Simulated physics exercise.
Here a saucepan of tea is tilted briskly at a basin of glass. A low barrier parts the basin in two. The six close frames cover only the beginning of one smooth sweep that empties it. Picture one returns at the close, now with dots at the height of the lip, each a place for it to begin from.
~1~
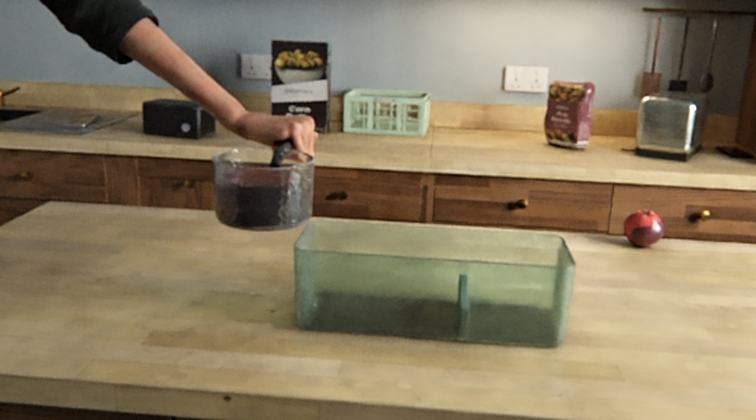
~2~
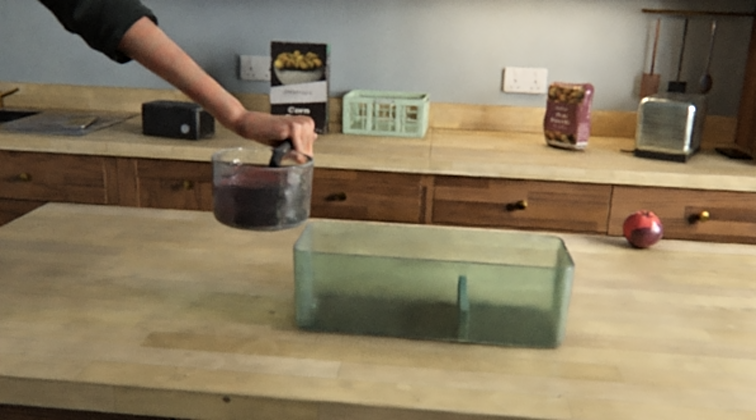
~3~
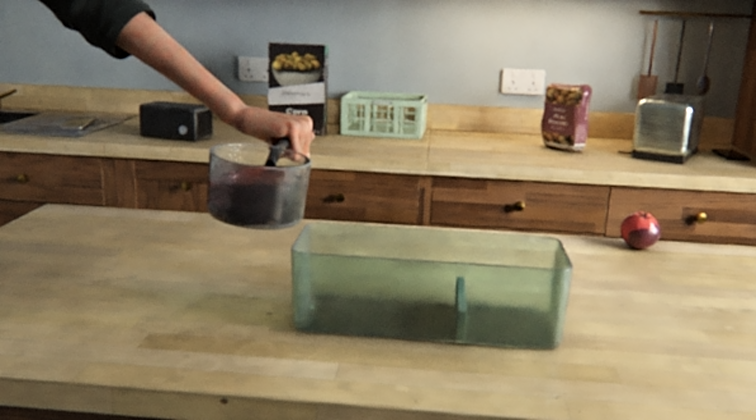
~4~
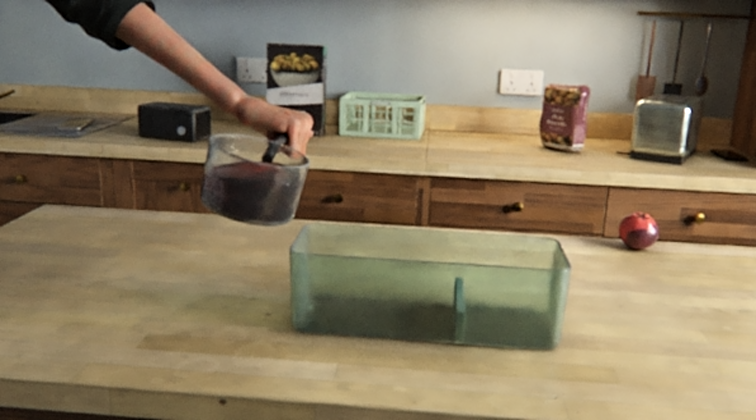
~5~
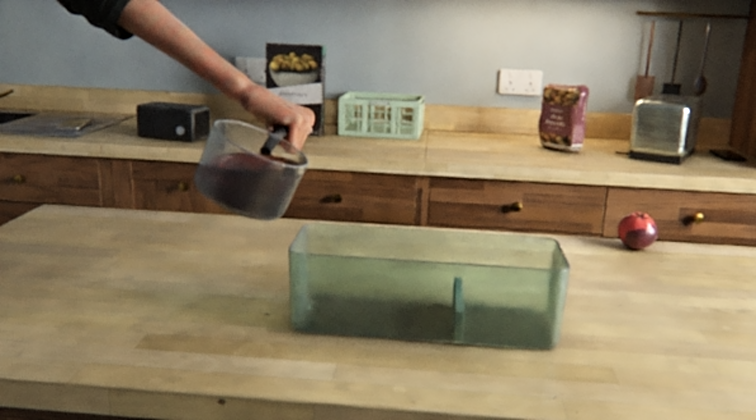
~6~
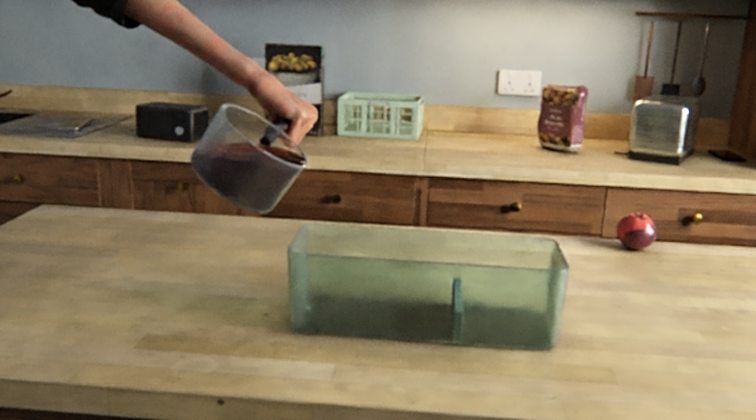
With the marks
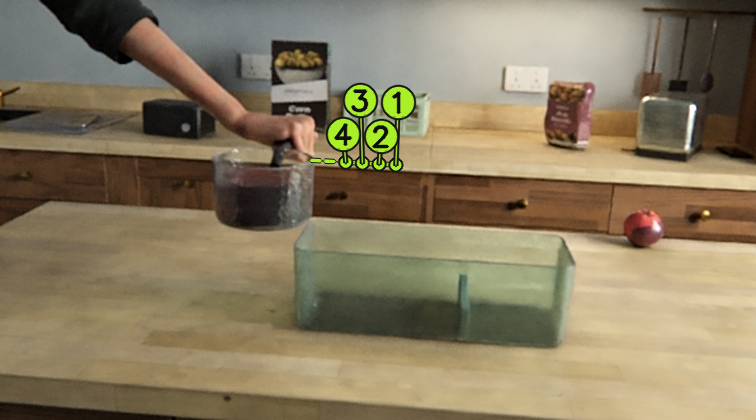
A hand held a clear pan of dark liquid upright above a divided glass basin on a wooden counter, then steadily tilted it toward the right, with nothing leaving the pan.
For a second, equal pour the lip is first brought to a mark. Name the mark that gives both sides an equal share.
The answer is spot 1.
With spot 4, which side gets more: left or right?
The left side.
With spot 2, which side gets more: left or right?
The left one.
In lime, 1 at (395, 165); 2 at (379, 164); 3 at (362, 163); 4 at (345, 162).
For spot 1, about 49 % ends left of the wall and 50 % right of it.
For spot 2, about 89 % ends left of the wall and 10 % right of it.
For spot 3, about 94 % ends left of the wall and 5 % right of it.
For spot 4, about 91 % ends left of the wall and 8 % right of it.
